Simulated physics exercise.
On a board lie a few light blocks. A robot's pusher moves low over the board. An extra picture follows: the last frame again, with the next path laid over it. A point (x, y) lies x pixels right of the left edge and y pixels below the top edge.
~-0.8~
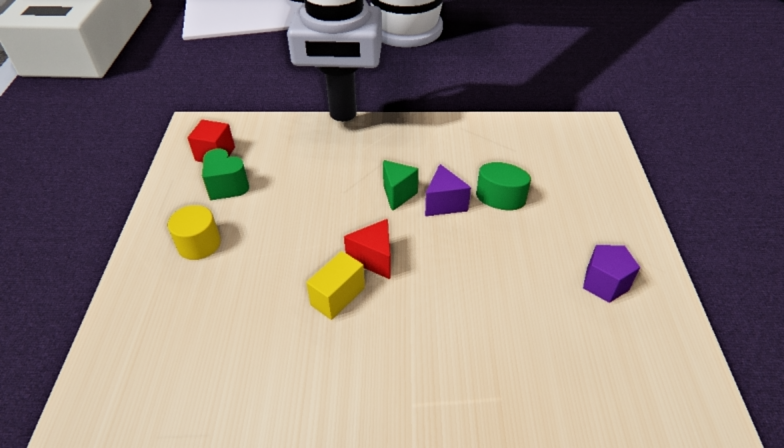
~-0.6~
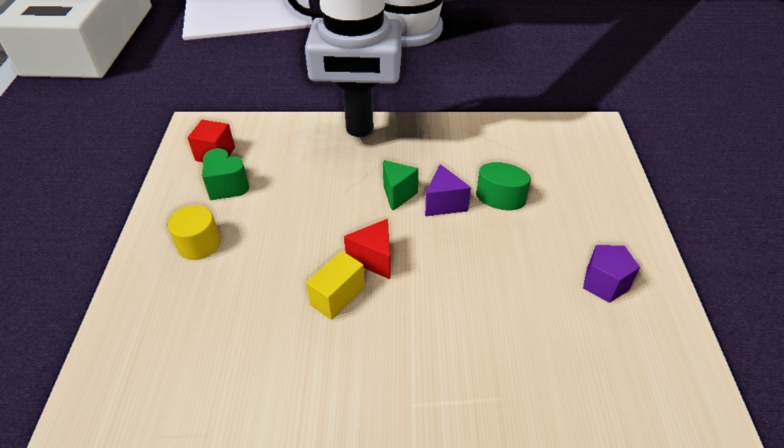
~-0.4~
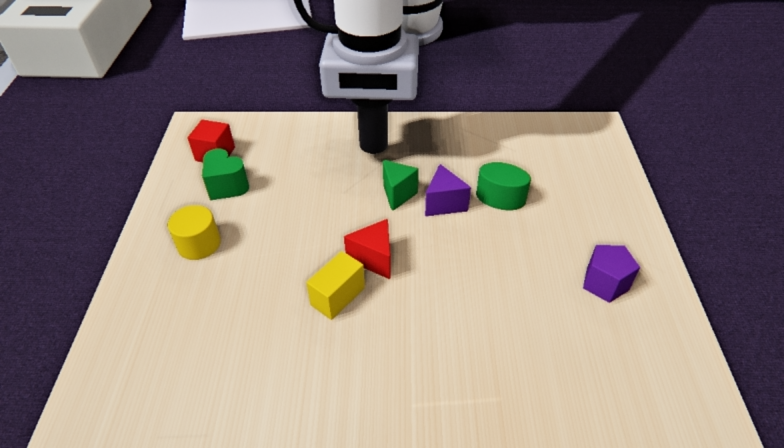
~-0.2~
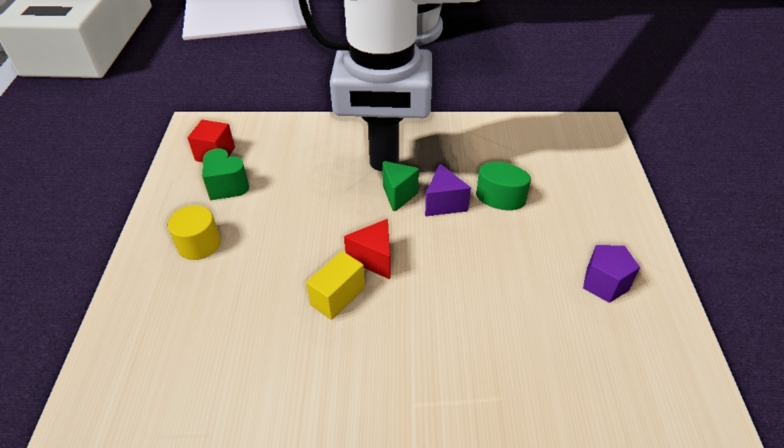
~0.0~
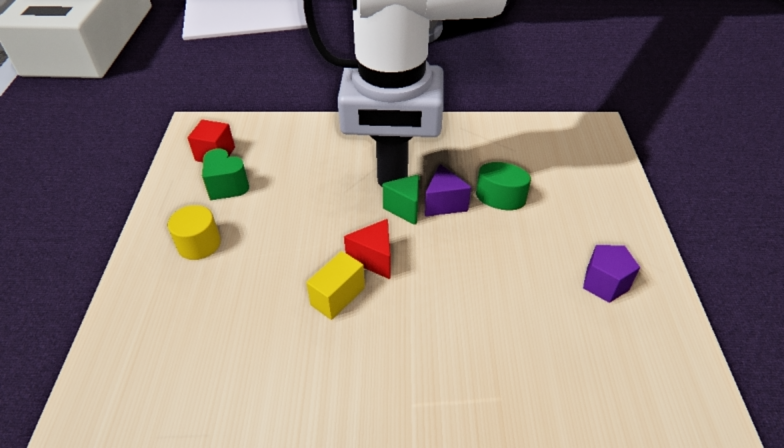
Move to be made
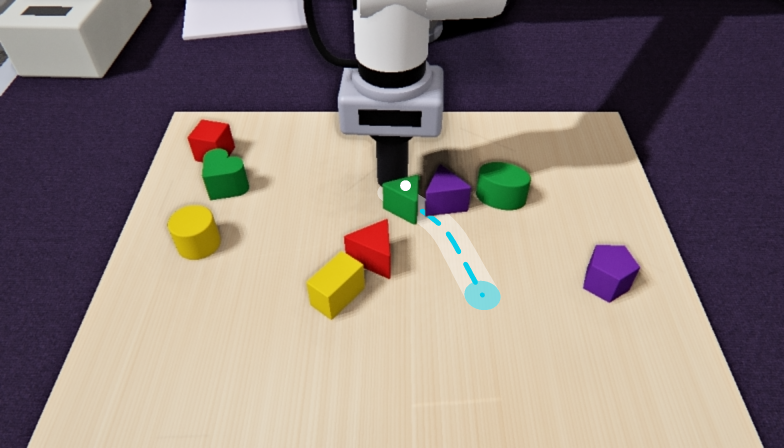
To begin with, a robot's pusher is at the far edge of a wooden board scattered with red, green, yellow and purple blocks. It moves nearer and slightly right, touching nothing, then reaches the green triangle and nudges it a little toward the red triangle, while the other blocks stay still.
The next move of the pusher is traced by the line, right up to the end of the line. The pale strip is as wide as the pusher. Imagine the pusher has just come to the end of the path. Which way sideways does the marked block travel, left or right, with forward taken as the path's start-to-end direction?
Seen from start to end, it moves right.
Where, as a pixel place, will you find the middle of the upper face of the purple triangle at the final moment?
The top centre is at (468, 189).
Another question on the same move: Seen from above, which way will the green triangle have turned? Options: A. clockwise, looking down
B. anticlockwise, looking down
A.
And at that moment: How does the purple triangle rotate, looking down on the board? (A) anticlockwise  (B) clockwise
A: Anticlockwise.
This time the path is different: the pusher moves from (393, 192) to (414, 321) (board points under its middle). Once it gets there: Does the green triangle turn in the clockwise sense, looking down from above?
The answer is no.
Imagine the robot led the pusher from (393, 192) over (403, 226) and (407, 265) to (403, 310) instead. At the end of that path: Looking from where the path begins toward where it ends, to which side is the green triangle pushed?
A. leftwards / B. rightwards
Option A.
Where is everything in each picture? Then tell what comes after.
The first frame shows pusher tip at (343, 114); block tops, red triangle at (373, 236); green triangle at (398, 171); purple triangle at (446, 180).
The second frame shows pusher at (360, 129); blocks unchanged.
The third frame shows pusher at (374, 145); blocks unchanged.
The fourth frame shows pusher at (384, 162); blocks unchanged.
The fifth frame shows pusher at (393, 180); red triangle at (373, 236); green triangle at (406, 186); purple triangle at (446, 180).
Path on the board, from (393, 192) via (448, 233), ending at (482, 295); the dot is on the green triangle.
The first path, step by step. One third of the way, pusher at (432, 205); green triangle at (430, 214), turned 35° clockwise; purple triangle at (462, 187), turned 45° anticlockwise.
Two thirds of the way, pusher at (461, 241); green triangle at (435, 239), turned 85° clockwise; purple triangle at (468, 189), turned 60° anticlockwise.
At the end, pusher at (485, 283); red triangle in place; green triangle at (434, 240), turned 90° clockwise; purple triangle at (468, 189), turned 60° anticlockwise.
